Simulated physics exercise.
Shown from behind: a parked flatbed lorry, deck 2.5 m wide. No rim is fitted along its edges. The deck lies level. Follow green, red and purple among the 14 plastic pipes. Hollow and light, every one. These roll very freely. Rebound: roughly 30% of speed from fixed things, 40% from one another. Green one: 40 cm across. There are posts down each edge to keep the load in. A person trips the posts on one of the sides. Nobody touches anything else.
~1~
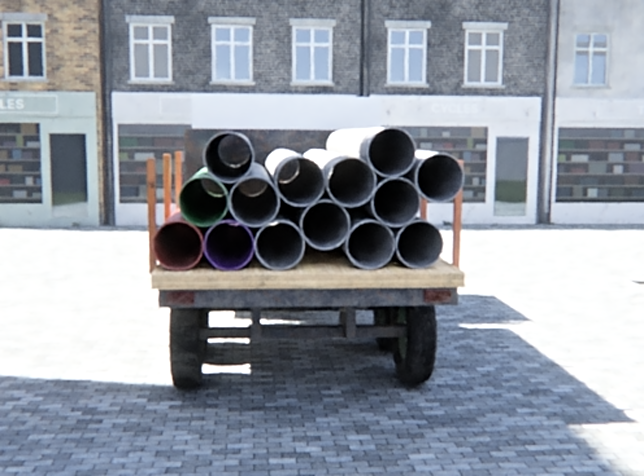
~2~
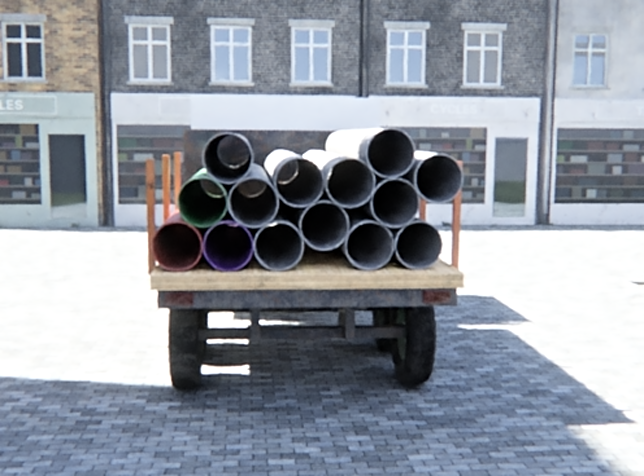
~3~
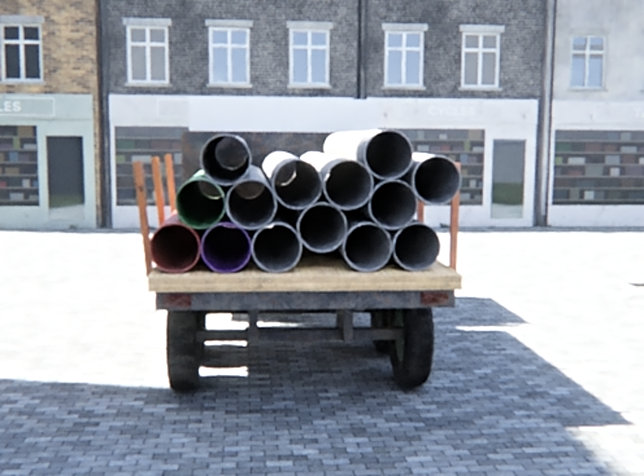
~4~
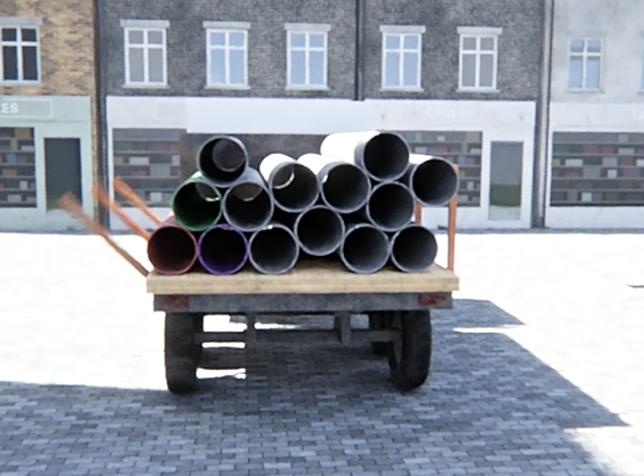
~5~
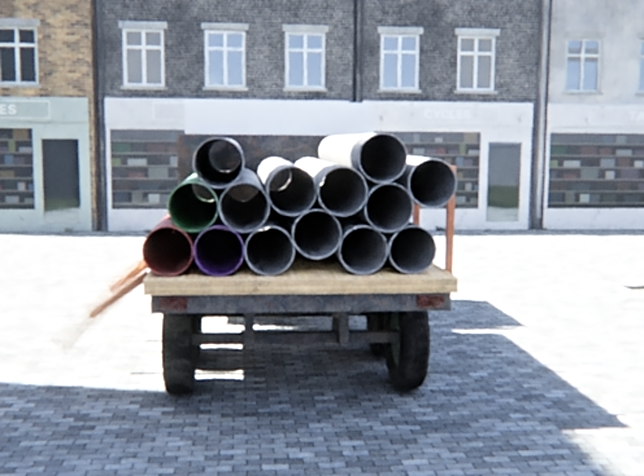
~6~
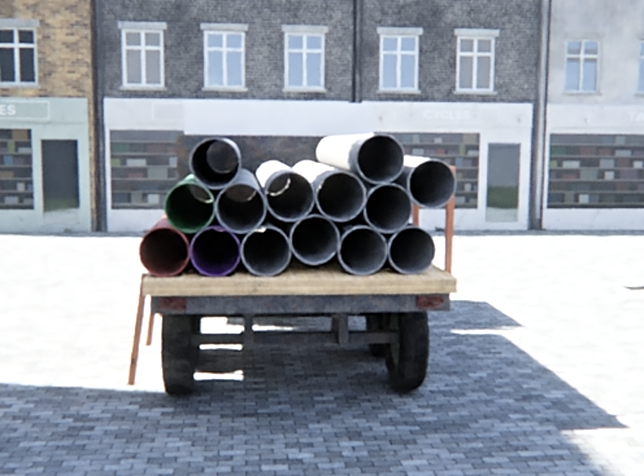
At the start, a stack of pipes, among them a green, a red and a purple one, sits on a parked flatbed between upright orange posts. The left posts tilt outward, then swing down past the deck's edge until they hang below it, while the pipes shift very slightly left.
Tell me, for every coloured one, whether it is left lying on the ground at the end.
The green is left on the ground. The red is left on the ground. The purple is left on the ground.
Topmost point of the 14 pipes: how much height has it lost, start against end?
Roughly 75 cm.
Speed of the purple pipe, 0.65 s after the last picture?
Near 0.2 m/s at that time.
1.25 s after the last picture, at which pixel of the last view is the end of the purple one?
Roughly at (172, 252) in the last picture.
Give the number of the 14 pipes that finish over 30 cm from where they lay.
The answer comes to 14.
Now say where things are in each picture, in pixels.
Green (203, 202), red (178, 246), purple (229, 246); sides still shut; the deck is level; 5 of the 14 make up the bottom layer, in the first picture.
Green (202, 203), red (177, 247), purple (228, 246); sides still shut, in the second picture.
Green (200, 204), red (175, 248), purple (226, 248); left posts out by 5°, tip at (138, 166), in the third picture.
Green (197, 206), red (172, 250), purple (223, 250); left posts out by 45°, tip at (66, 201), in the fourth picture.
Green (193, 207), red (168, 251), purple (219, 251); left posts out by 130°, tip at (62, 343), in the fifth picture.
Green (189, 208), red (164, 252), purple (215, 252); left posts out by 170°, tip at (132, 380), in the sixth picture.
Then, 0.7 s past the sixth picture, green is up on others, 5 cm from the left edge, rolling left; red is dropping off the left side; purple is on the deck, 35 cm from the left edge, rolling left; 1 of 14 is off.
Then, 1.3 s past the sixth picture, green is dropping off the left side; red is down on the left; purple is on the deck, 20 cm from the left edge, rolling left; 3 of 14 are off.
Then, 2.1 s past the sixth picture, green is on the ground to the left; red is down on the left; purple is dropping off the left side; 4 of 14 are off.
Finally (8.4 s after the last picture), green is on the ground to the left; red is down on the left; purple is down on the left; 8 of 14 are off.
